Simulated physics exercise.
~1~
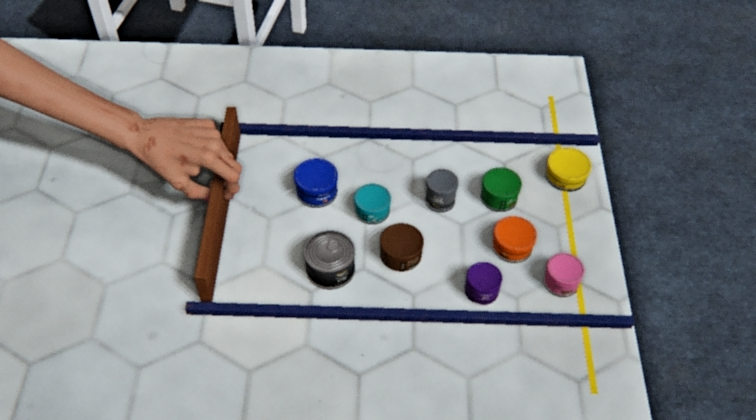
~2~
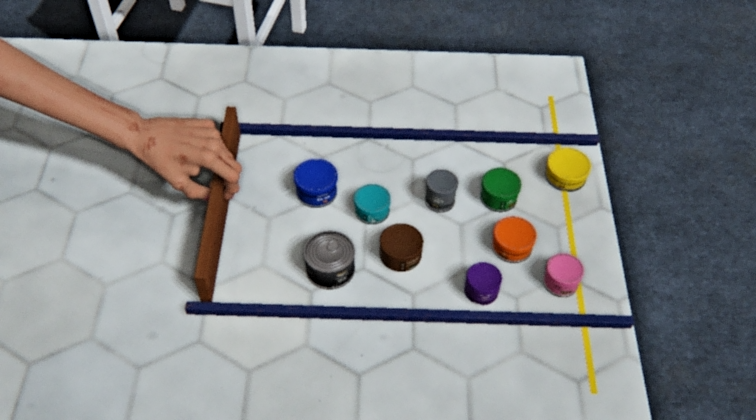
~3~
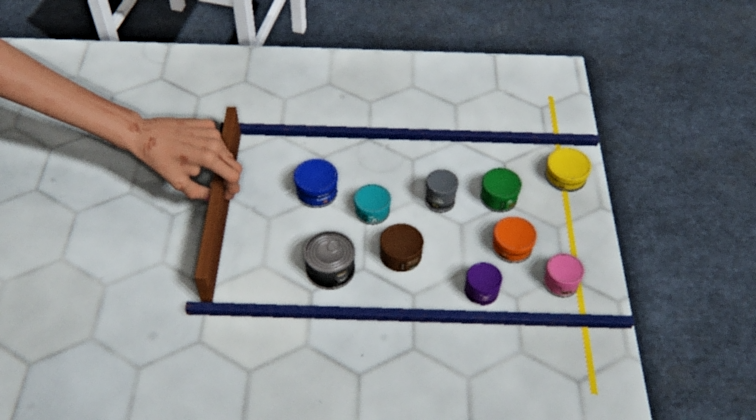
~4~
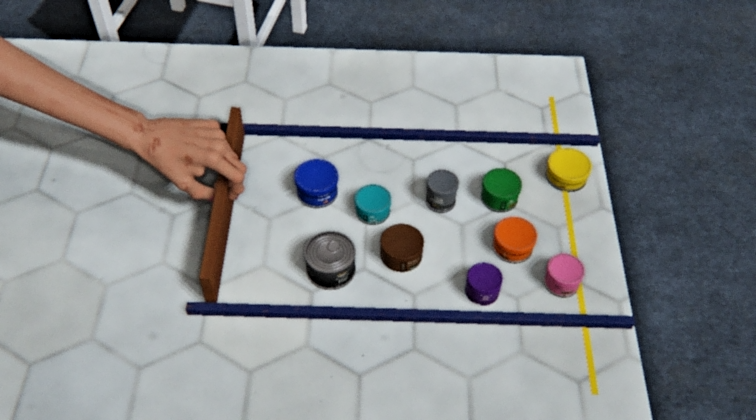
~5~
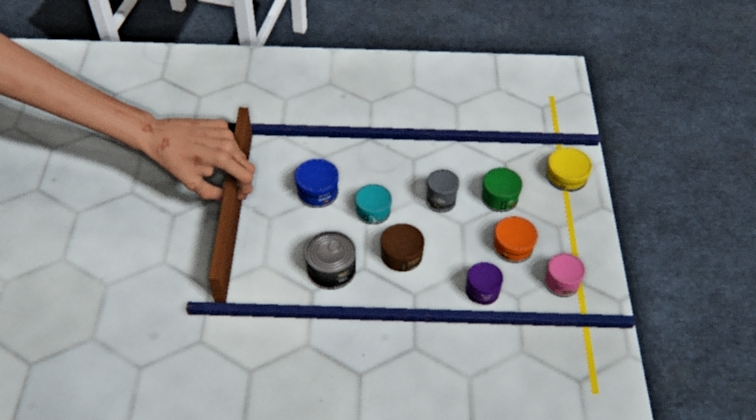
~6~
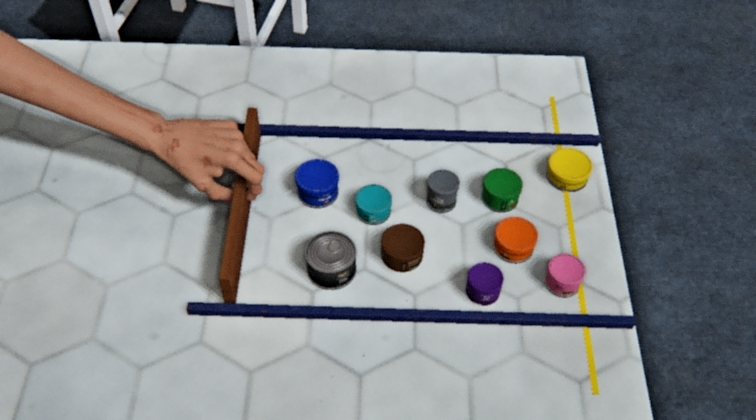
A hand sliding a wooden board slightly right between two blue rails, behind ten small colourful pots that stay still.
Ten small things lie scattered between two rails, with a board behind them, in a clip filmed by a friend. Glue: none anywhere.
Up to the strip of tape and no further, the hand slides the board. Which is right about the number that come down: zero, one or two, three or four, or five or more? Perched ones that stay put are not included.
At least five are gone.
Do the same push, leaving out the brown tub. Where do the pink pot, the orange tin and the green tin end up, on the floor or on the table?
Pink pot - gone, orange tin - gone, green tin - gone.
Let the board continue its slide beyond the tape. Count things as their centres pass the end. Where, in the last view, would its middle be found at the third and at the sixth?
About (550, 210), then about (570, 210).
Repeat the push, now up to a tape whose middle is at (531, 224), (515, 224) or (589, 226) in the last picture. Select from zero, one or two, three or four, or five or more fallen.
One to two; no fall at all; at least five.
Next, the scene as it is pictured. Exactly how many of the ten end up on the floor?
Total: 6.
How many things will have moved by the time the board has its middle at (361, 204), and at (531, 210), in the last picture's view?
Well, it's 4 at the first one and 10 at the second.
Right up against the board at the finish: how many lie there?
Total: 4.
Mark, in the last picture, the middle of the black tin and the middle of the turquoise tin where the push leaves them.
For the black tin it's (606, 269), and for the turquoise tin it's (591, 224).
A little later, none off yet; yellow tin at rest near (569, 170); pink pot at rest near (565, 276); orange tin at rest near (515, 240).
Next, none off yet; yellow tin at rest near (570, 169); pink pot at rest near (565, 276); orange tin shifted about its own width near (561, 241).
When it is over, the number that fall off is five or more; down, brown tub, grey tin, purple tub, green tin, orange tin and pink pot.
